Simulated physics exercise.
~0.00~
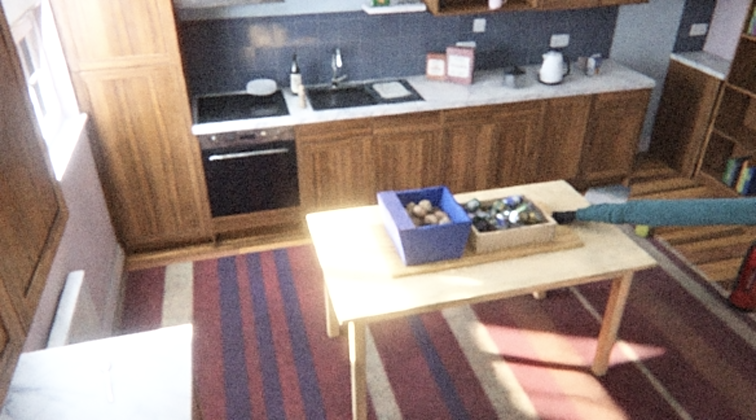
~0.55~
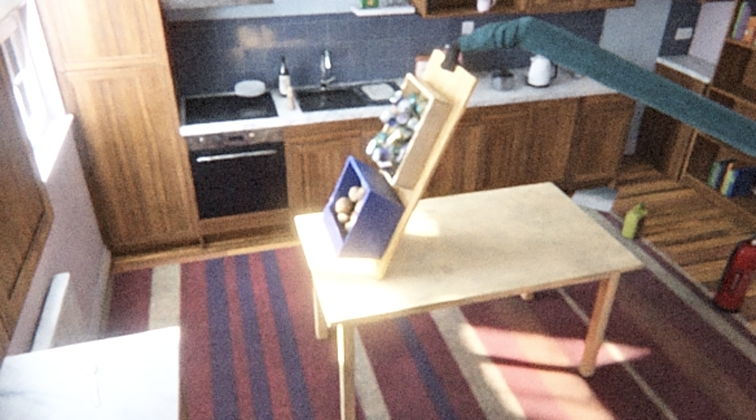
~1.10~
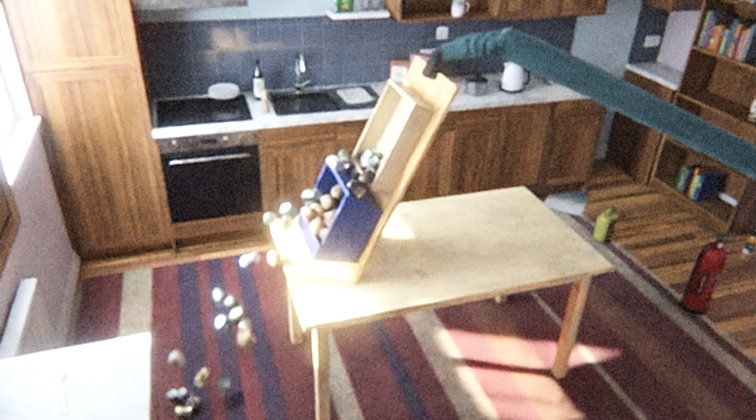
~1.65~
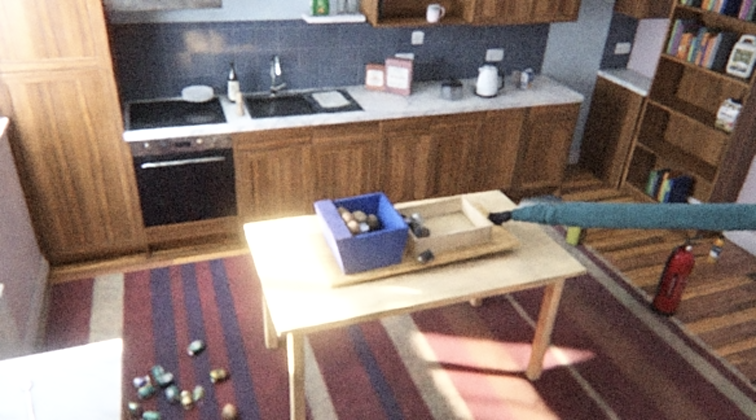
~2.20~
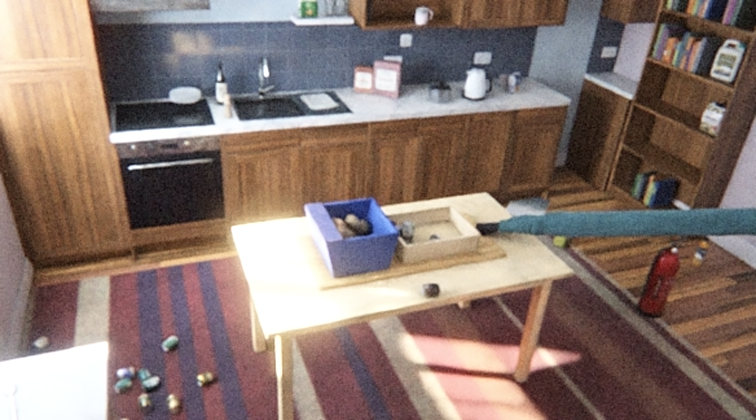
A robotic arm tips a board leftward, spilling many small cans onto the floor, then lowers it.
